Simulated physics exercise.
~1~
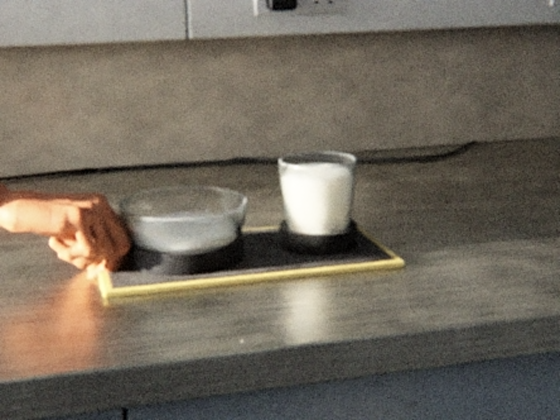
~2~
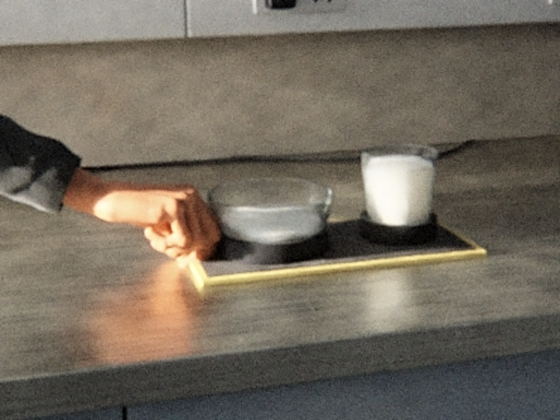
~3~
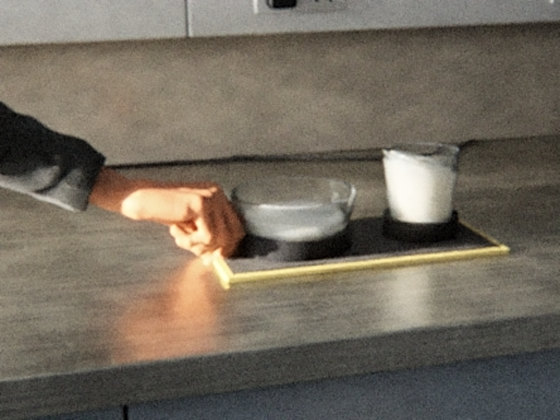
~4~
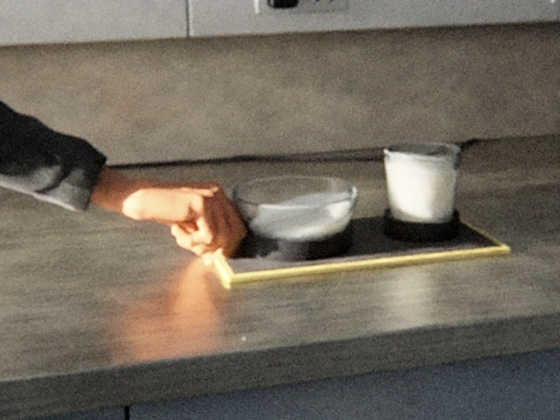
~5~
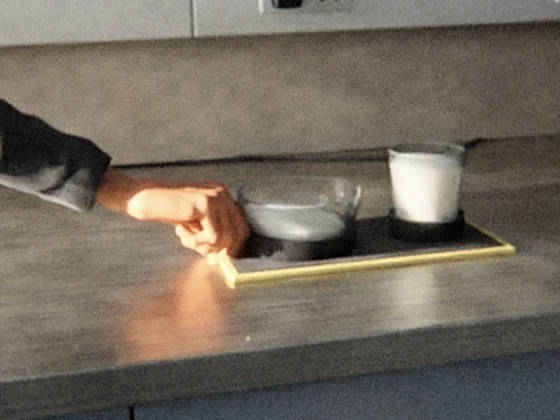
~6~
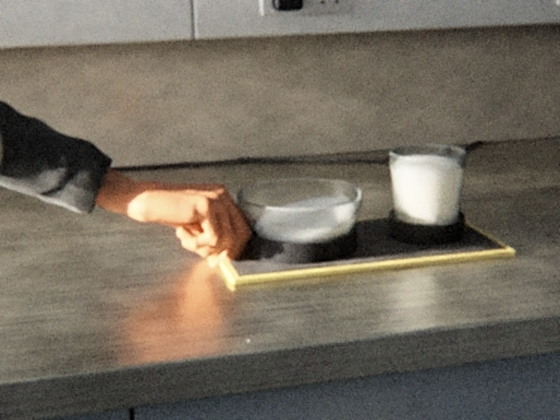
On a kitchen worktop, a hand slides a tray holding a bowl and tumbler of milk rightward, then stops, the milk sloshing.
